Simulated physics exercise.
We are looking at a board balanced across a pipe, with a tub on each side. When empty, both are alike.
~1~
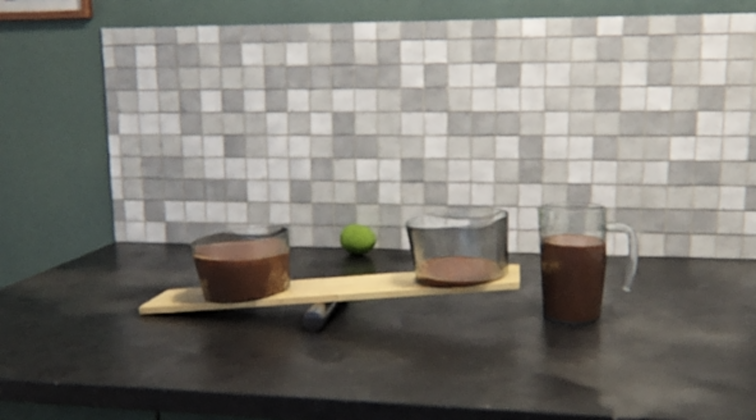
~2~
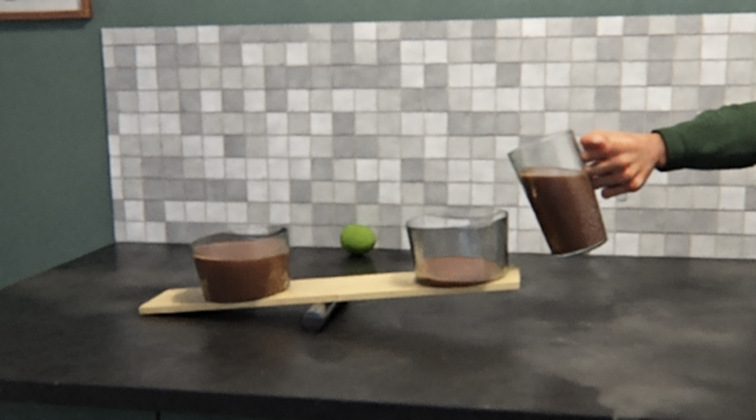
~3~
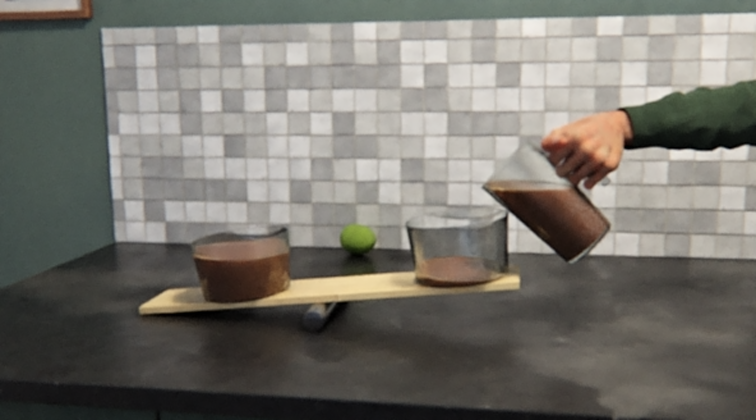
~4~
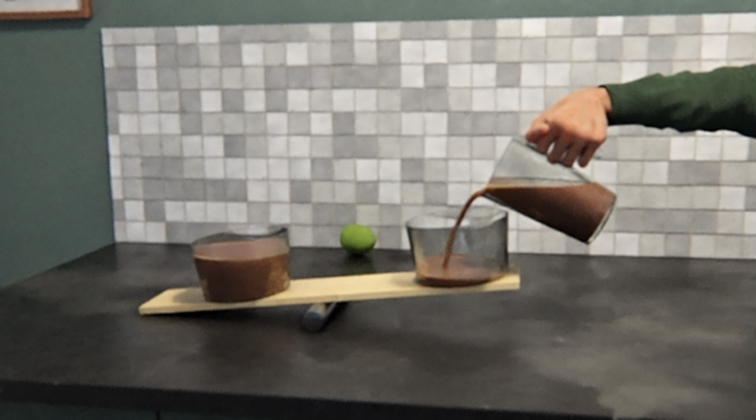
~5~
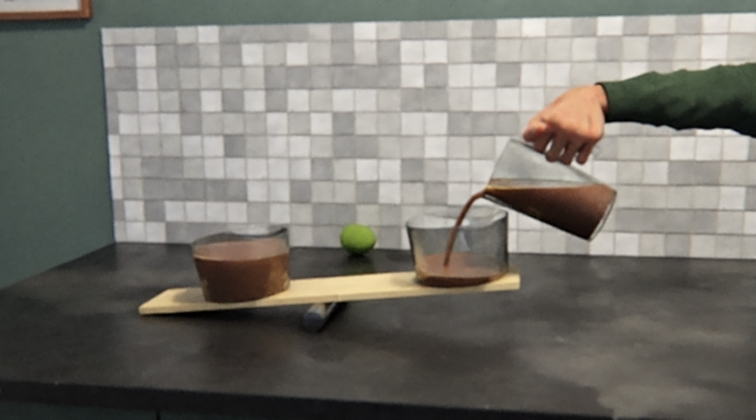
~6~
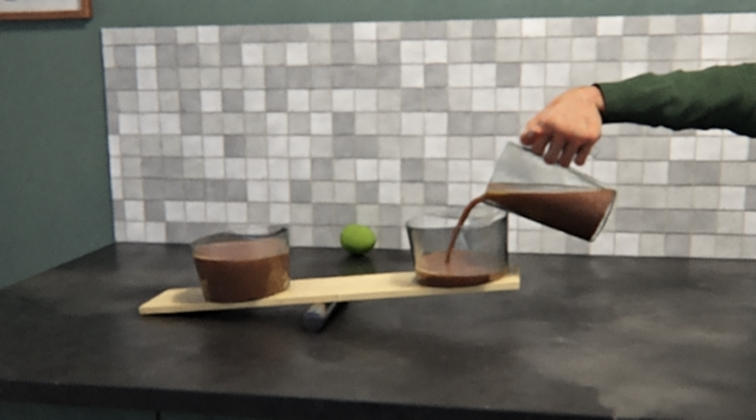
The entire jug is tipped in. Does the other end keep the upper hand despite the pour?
No, it tips over.
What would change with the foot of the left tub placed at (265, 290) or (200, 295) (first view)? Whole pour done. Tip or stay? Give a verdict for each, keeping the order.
In order: Tilts over, stays put.
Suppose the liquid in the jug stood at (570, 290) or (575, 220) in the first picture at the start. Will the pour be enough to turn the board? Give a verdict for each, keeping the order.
Case one: No change. Case two: A tilt across.
Shortly, the right tub is about a third full; the board leans as before.
Then, the right tub is about half full; the board has swung over, and that end is down.
At the finish, the right tub is about half full; the board has swung over, and that end is down.
